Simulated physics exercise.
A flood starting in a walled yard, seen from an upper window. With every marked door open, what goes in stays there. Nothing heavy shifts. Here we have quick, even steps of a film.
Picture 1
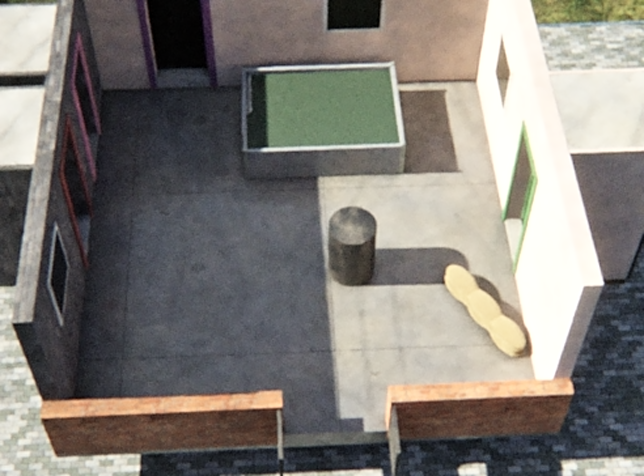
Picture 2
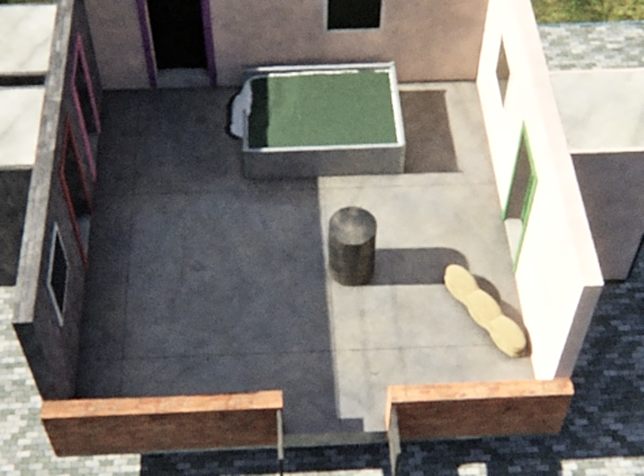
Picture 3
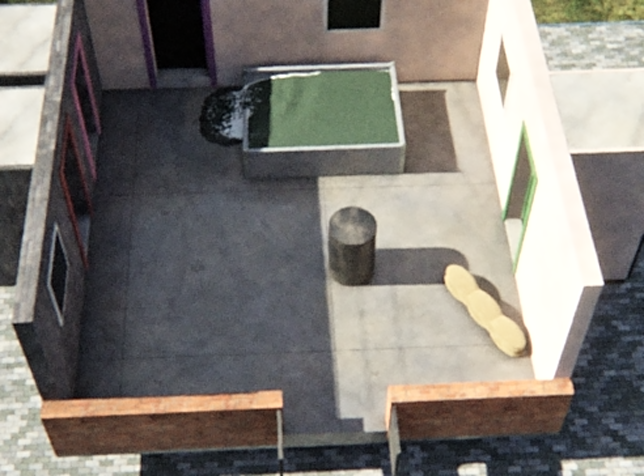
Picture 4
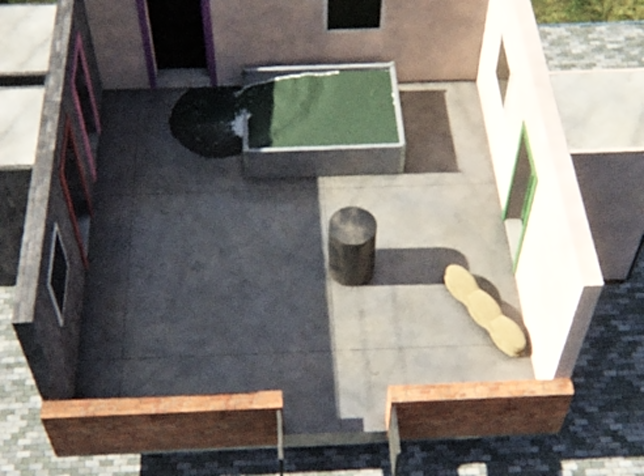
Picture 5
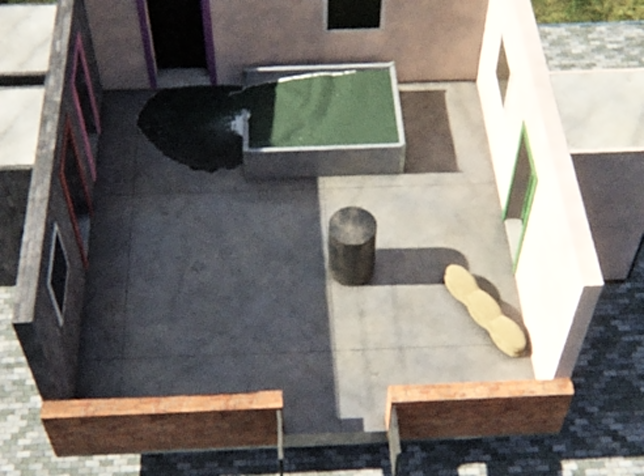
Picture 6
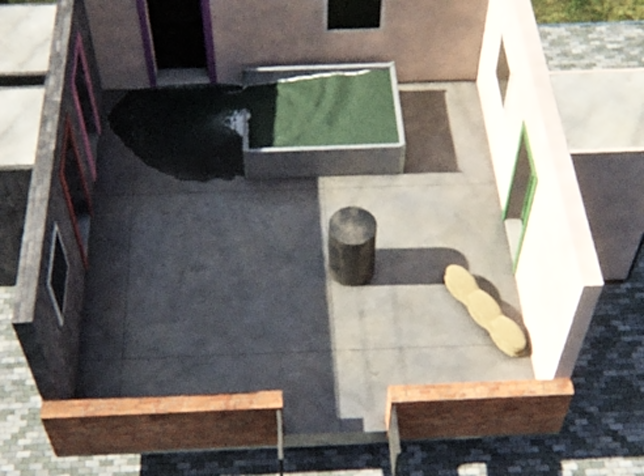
Dark water pours from the left end of the tank and spreads left across the yard.
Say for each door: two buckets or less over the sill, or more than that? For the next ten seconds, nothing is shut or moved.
In order: Purple door: Within the cap; green door: Within the cap; pink door: Over the cap; red door: Within the cap.
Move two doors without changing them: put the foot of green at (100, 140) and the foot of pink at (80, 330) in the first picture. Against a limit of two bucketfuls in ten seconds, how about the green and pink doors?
Going through them, I find the green door overflows and the pink door escapes flooding.
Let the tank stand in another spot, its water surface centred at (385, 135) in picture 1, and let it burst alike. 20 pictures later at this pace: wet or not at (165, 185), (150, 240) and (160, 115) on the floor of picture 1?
One after the other: Reached, reached, reached.
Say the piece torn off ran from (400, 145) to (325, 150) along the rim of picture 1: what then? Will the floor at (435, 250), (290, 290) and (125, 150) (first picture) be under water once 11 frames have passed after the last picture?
Following the listed order, the three come out reached by the spill, reached by the spill and not reached.
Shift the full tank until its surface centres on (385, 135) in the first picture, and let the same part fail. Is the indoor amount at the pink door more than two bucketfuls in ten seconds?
Pink: Overshoots.
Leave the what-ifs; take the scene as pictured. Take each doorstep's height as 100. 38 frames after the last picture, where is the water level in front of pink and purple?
Some 280 percent, then some 60 percent.
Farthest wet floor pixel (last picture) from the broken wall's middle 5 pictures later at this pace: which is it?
Close to (94, 191).
A moment on, water covers 15 % of the floor; the purple door wet at the sill, nothing in, the green door not reached, the pink door under two buckets in, the red door not reached.
Next, water covers 15 % of the floor; the purple door wet at the sill, nothing in, the green door not reached, the pink door over two buckets in, the red door wet at the sill, nothing in.
Then, water covers 30 % of the floor; the purple door wet at the sill, nothing in, the green door not reached, the pink door far over two buckets in, the red door wet at the sill, nothing in.
Later, water covers 50 % of the floor; the purple door under two buckets in, the green door not reached, the pink door far over two buckets in, the red door wet at the sill, nothing in.
In the end, water covers 70 % of the floor; the purple door under two buckets in, the green door wet at the sill, nothing in, the pink door far over two buckets in, the red door wet at the sill, nothing in.
